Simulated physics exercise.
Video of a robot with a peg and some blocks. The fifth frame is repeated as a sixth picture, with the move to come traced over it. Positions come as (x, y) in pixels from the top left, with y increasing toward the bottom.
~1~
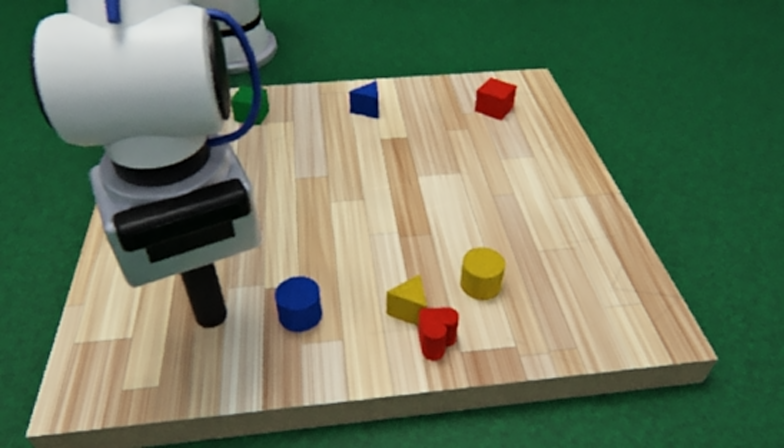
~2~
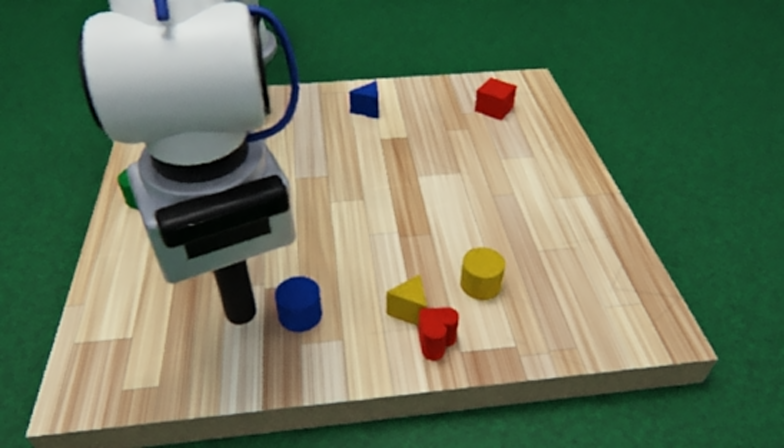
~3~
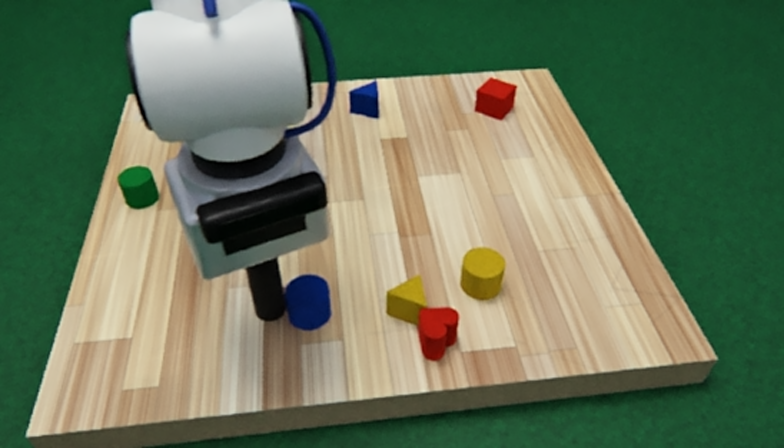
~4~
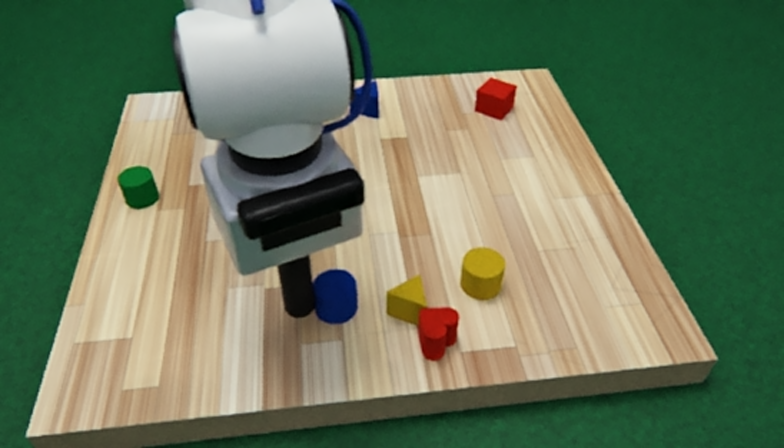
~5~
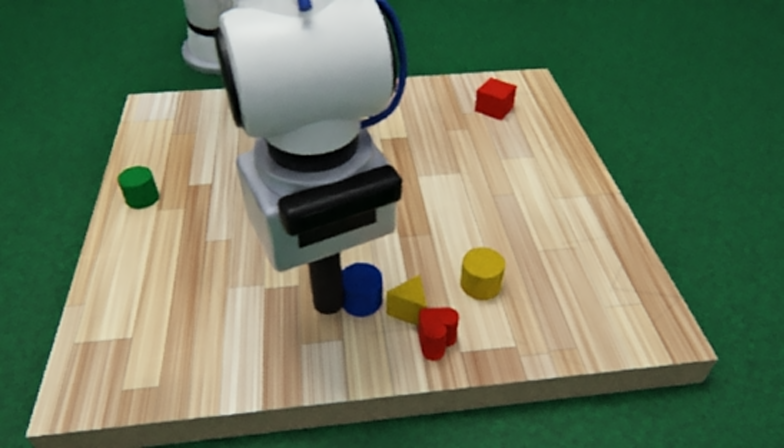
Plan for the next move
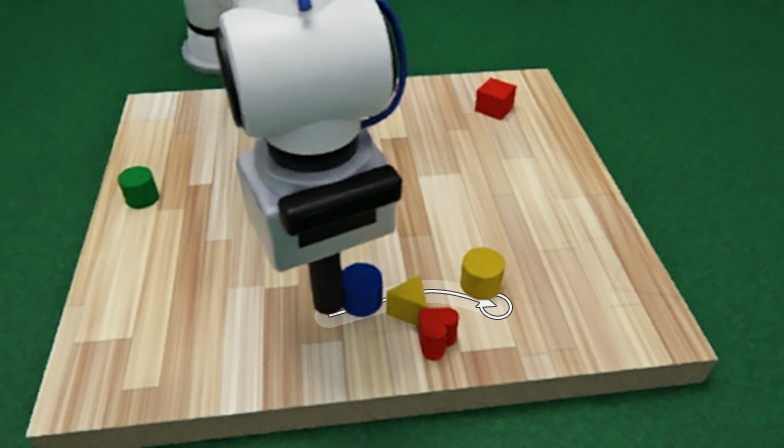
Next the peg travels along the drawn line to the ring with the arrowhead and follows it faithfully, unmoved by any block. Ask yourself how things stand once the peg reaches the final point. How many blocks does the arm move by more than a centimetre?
Looking at the path, I think three or more of the blocks end up more than 1 cm away.
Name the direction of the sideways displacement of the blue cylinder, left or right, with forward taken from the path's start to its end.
The shift is to the left of that direction.
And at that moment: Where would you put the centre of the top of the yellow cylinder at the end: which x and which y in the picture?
I'd expect the centre of its top face to be at (516, 260).
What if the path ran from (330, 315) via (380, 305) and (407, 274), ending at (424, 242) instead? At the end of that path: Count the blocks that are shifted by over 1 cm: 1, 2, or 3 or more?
That push would leave one block displaced by more than about 1 cm.
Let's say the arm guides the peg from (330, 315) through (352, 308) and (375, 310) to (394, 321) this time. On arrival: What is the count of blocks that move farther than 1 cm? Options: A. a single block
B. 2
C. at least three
Answer: B.
The line goes from (330, 315) via (385, 300) and (440, 292), ending at (496, 306).
The first path, step by step. One third of the way, peg at (387, 287); blue cylinder at (409, 255).
Two thirds of the way, peg at (443, 279); blue cylinder at (434, 242); yellow three-sided block at (427, 290), turned 40° clockwise.
At the end, peg at (498, 293); blue cylinder at (434, 242); yellow three-sided block at (427, 290), turned 40° clockwise; red heart block unmoved; yellow cylinder at (516, 260).
